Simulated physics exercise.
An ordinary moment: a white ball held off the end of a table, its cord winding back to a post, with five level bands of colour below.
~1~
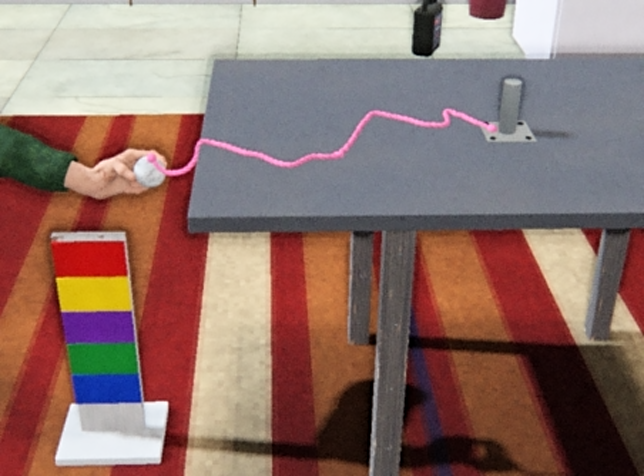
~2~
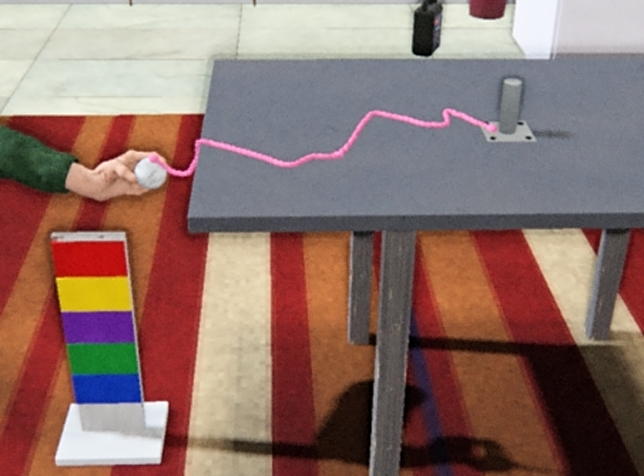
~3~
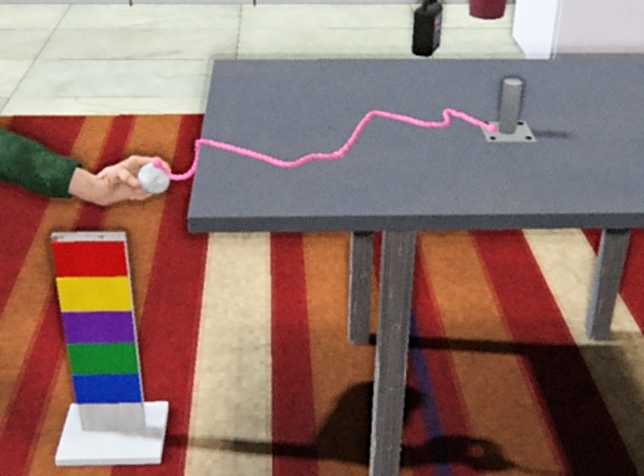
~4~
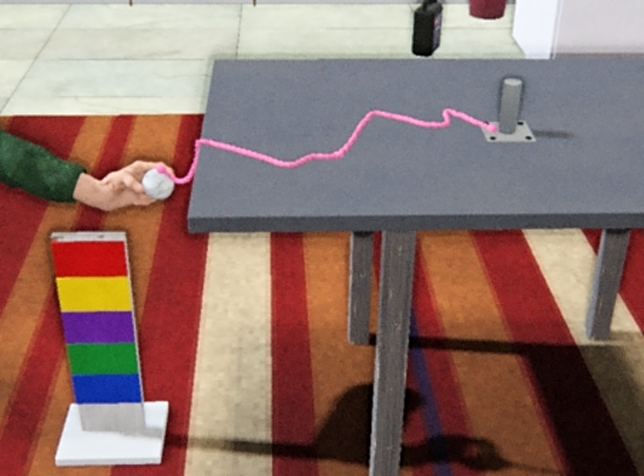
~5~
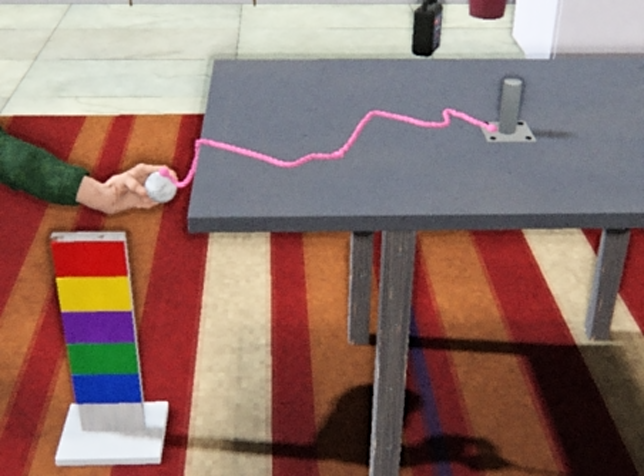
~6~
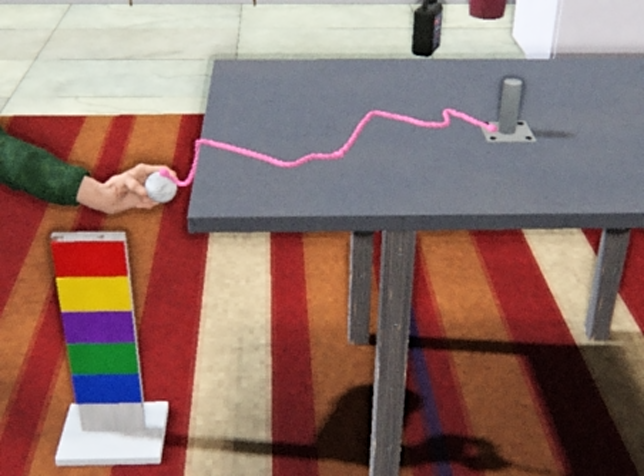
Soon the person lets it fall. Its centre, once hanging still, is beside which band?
Beside the green band.
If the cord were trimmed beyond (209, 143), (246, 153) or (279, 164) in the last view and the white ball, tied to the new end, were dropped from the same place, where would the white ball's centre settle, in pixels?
Approximate pixels, cut by cut: (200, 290); (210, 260); (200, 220).
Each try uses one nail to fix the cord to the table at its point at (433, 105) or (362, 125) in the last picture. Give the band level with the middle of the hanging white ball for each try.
Taking them in turn: Purple; yellow.
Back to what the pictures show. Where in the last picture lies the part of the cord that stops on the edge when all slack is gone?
(342, 155), approximately.
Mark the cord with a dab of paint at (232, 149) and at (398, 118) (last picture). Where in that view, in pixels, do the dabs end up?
Final positions are (207, 252) and (340, 132), in that order.
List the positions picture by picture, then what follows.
In the first frame, white ball (150, 172); red (90, 261); yellow (94, 295); purple (99, 328); green (103, 360); blue (107, 390).
In the second frame, white ball (151, 174); cord through (457, 115) (404, 119) (355, 136) (307, 159) (226, 147).
In the third frame, white ball (154, 179).
In the fourth frame, white ball (158, 184); cord through (457, 115) (404, 119) (355, 136) (307, 159) (226, 147).
In the fifth frame, white ball (161, 187).
In the sixth frame, white ball (161, 188); cord through (457, 115) (404, 119) (355, 136) (307, 159) (226, 147).
A little later, ball near (193, 353); level with green.
Next, ball near (222, 350); level with green.
When it is over, ball near (217, 353); level with green. The green one.
